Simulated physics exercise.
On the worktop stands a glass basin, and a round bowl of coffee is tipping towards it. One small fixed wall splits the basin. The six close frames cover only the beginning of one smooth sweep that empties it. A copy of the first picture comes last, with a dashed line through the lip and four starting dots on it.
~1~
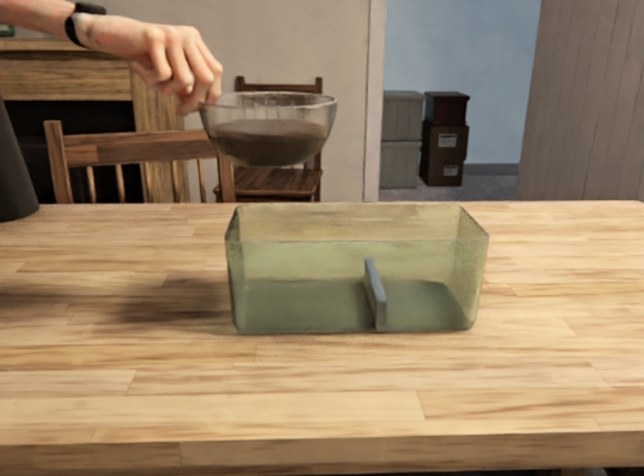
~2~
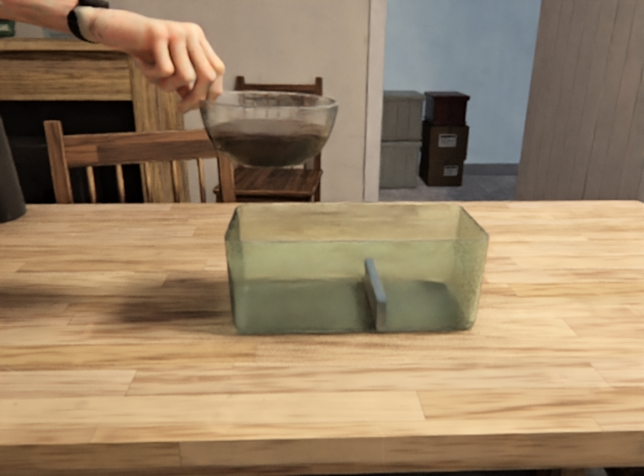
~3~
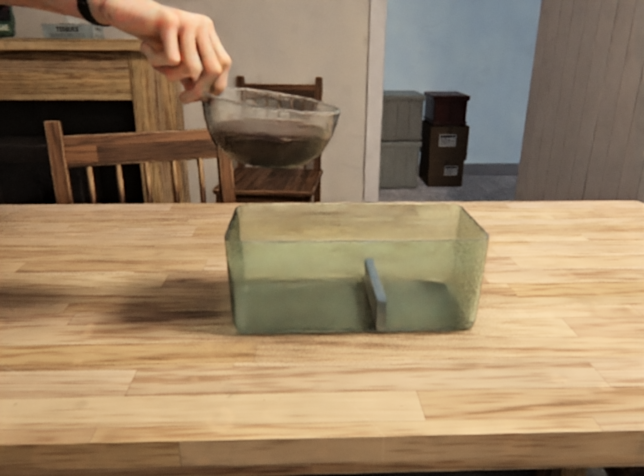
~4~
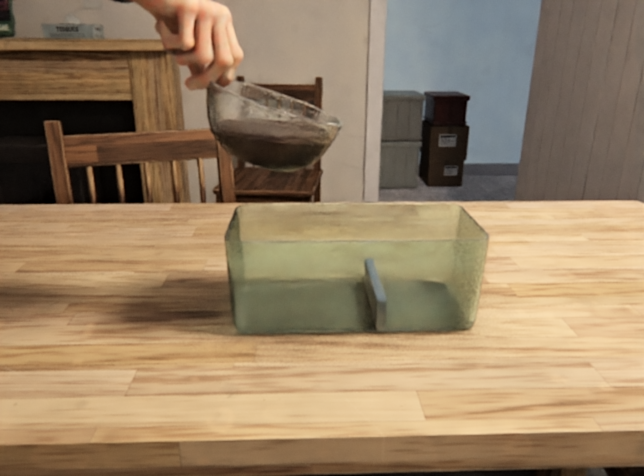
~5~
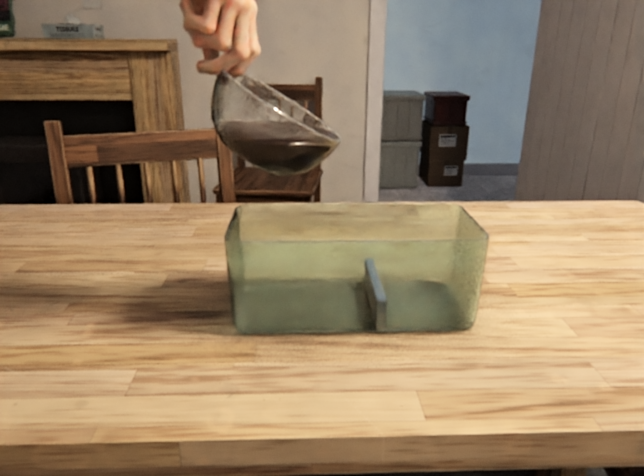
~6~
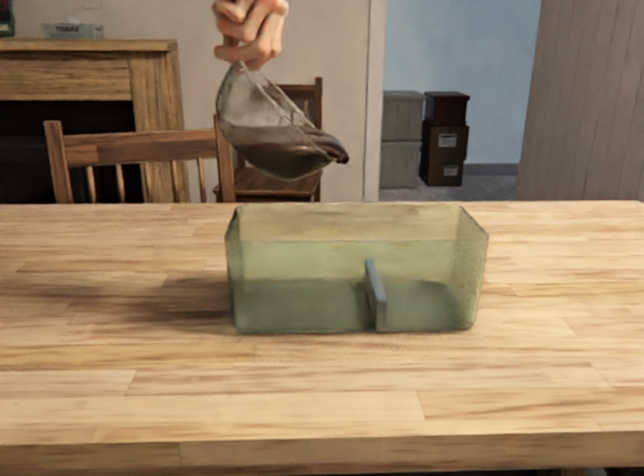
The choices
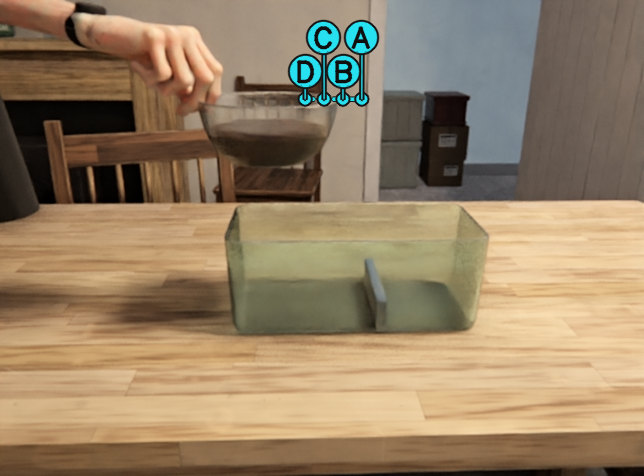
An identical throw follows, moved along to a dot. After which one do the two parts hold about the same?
Use spot A.
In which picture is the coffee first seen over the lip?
Picture 6.
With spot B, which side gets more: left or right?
More ends on the left.
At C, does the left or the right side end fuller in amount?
The left one.
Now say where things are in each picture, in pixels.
The first picture shows upright, lip at (334, 99); basin from (233, 329) to (474, 325); top of the wall at (375, 277); nothing has left yet.
The second picture shows tipped about 2°, lip at (335, 101); nothing has left yet.
The third picture shows tipped about 8°, lip at (338, 109); nothing has left yet.
The fourth picture shows tipped about 18°, lip at (340, 121); nothing has left yet.
The fifth picture shows tipped about 32°, lip at (339, 137); nothing has left yet.
The sixth picture shows tipped about 46°, lip at (334, 155); coffee is over the lip, down to (343, 159).
On the marked copy, A at (361, 99); B at (342, 99); C at (324, 99); D at (305, 99).
Choosing A, about 43 % ends left of the wall and 55 % right of it.
Choosing B, about 69 % ends left of the wall and 29 % right of it.
Choosing C, about 90 % ends left of the wall and 7 % right of it; 3 % is lost outside.
Choosing D, about 88 % ends left of the wall and 11 % right of it.
